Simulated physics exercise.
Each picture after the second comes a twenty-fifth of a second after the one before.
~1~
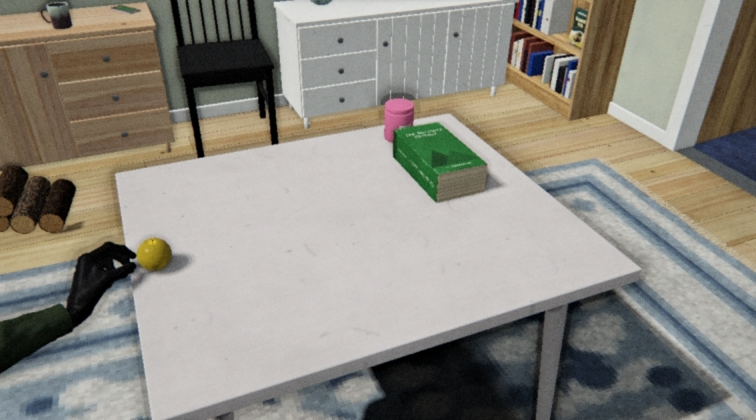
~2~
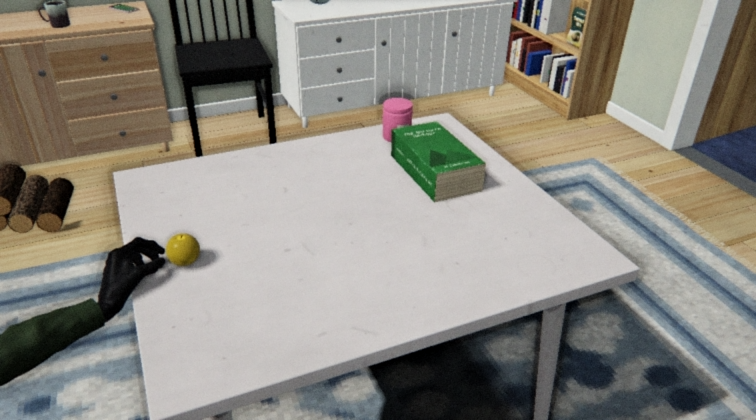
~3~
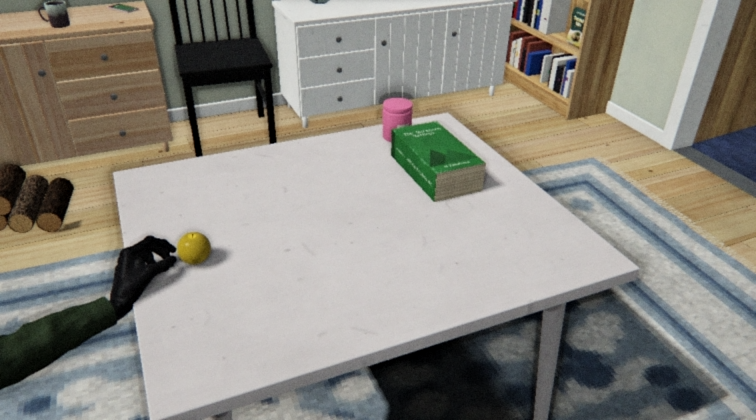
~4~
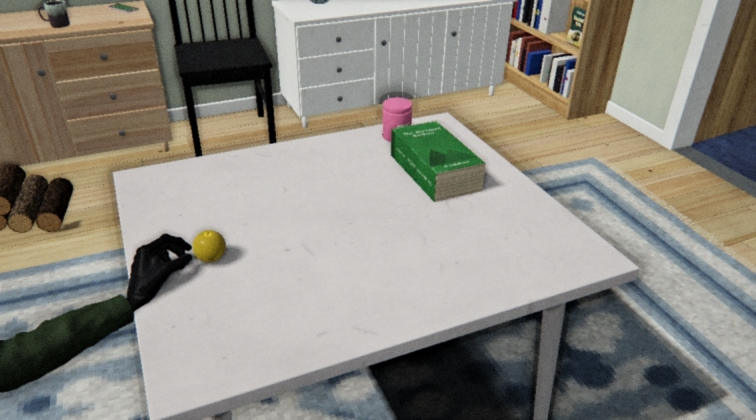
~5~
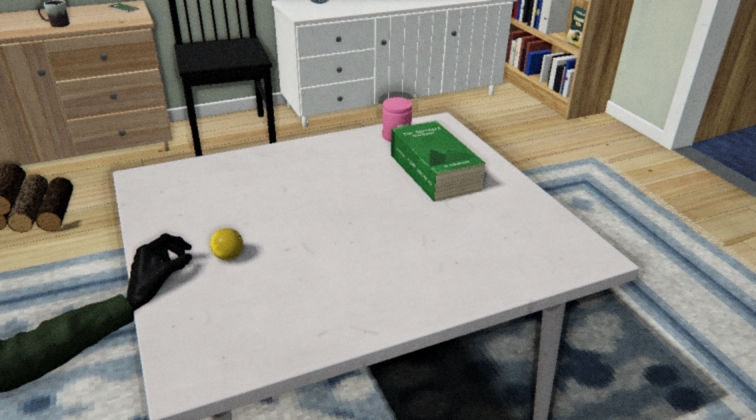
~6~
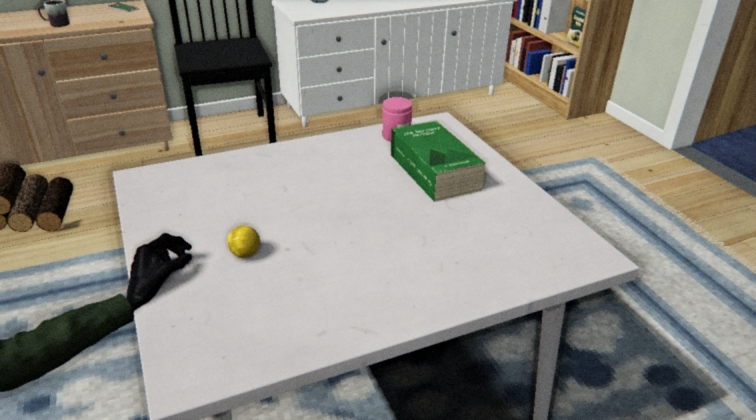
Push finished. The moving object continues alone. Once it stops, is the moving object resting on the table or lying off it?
It is lying off the table.
Then, 0.30 s past the last view, yellow apple displaced well along near (365, 227).
Then, 0.70 s past the last view, yellow apple displaced well along near (506, 209).
Then, 1.00 s past the last view, yellow apple now off the table.
Then, 1.30 s past the last view, things are still on the move.
Finally, off the table, yellow apple.
